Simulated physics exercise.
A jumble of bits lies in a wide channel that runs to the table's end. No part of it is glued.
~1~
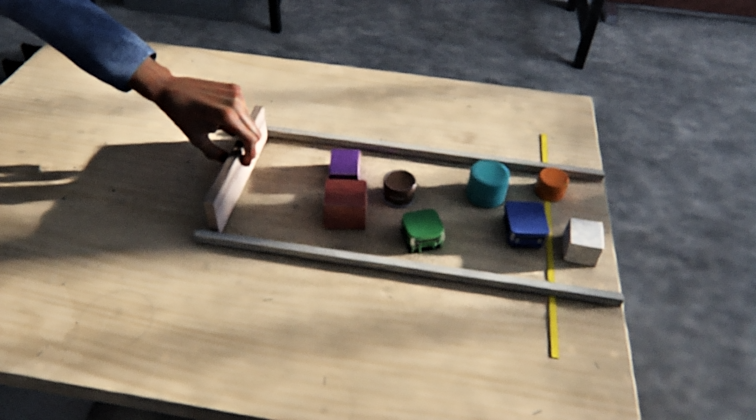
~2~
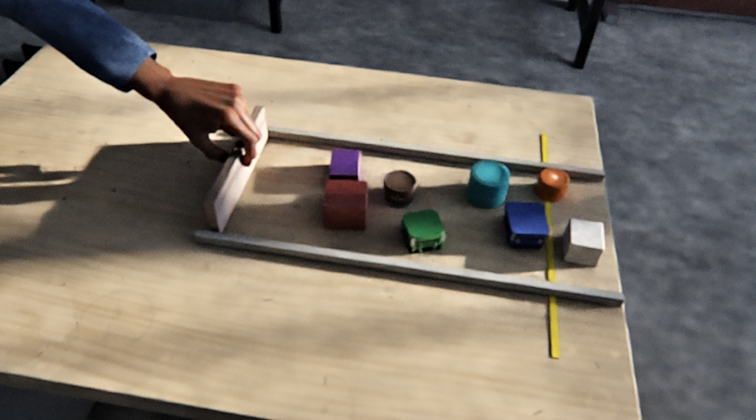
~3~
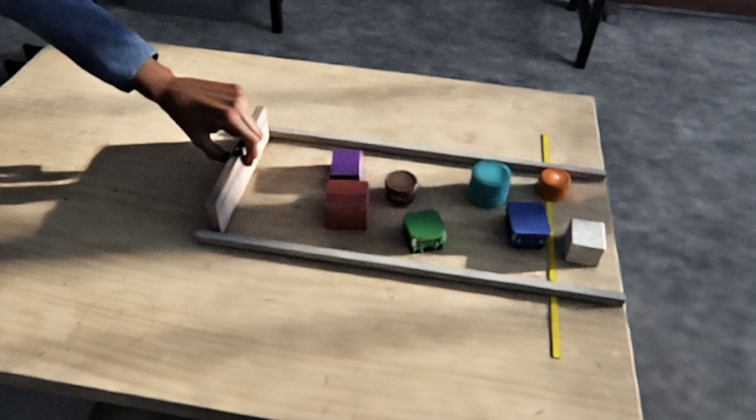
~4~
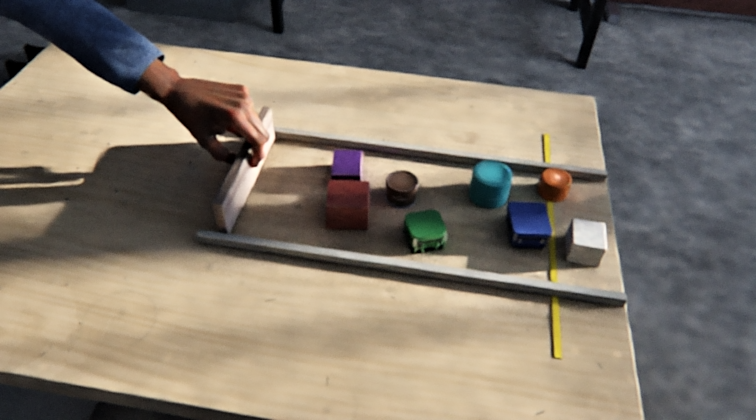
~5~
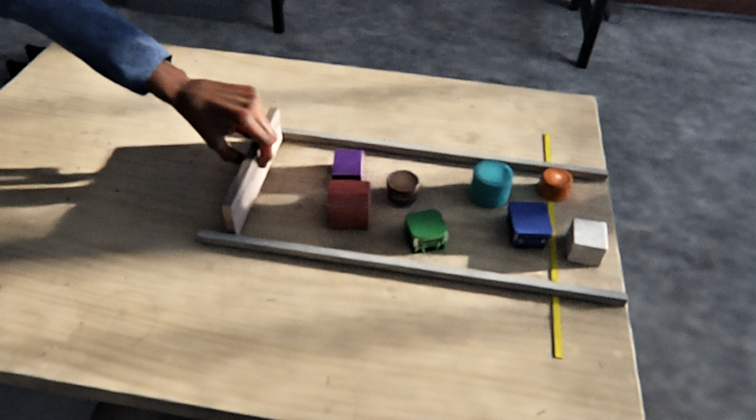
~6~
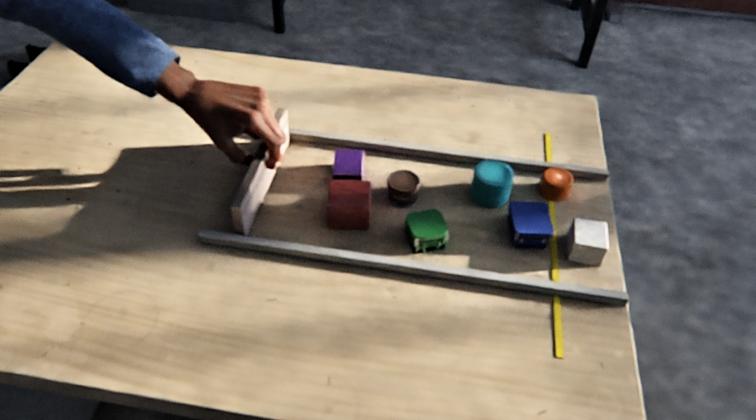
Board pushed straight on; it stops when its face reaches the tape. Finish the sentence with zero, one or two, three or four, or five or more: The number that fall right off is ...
The number that fall right off is three or four.
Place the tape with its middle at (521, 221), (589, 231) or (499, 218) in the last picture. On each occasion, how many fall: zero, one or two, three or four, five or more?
Taking the tapes one after another, the count is one or two, then five or over, then either one or two.
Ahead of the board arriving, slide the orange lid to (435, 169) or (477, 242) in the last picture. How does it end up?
Well, the orange lid sits tight the first time and fails to stay the second time.
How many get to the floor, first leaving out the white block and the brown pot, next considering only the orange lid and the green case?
Count of fallen: 0 / 2.
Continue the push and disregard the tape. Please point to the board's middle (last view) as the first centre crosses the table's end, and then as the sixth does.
At (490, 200) for the first, at (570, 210) for the sixth.
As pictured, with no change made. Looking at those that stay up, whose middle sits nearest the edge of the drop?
That would be the green case.
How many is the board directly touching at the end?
The count in contact is 2.
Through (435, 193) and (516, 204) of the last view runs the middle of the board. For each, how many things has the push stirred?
It comes to 5 for the first spot, 8 for the other.
Soon after, none off yet; white block at rest near (587, 242); orange lid at rest near (556, 184); blue case at rest near (529, 225).
Then, none off yet; white block moving near (595, 243); orange lid at rest near (556, 184); blue case moved a little near (552, 227).
At rest, the number that fall off is three or four; fallen, blue case, orange lid and white block.
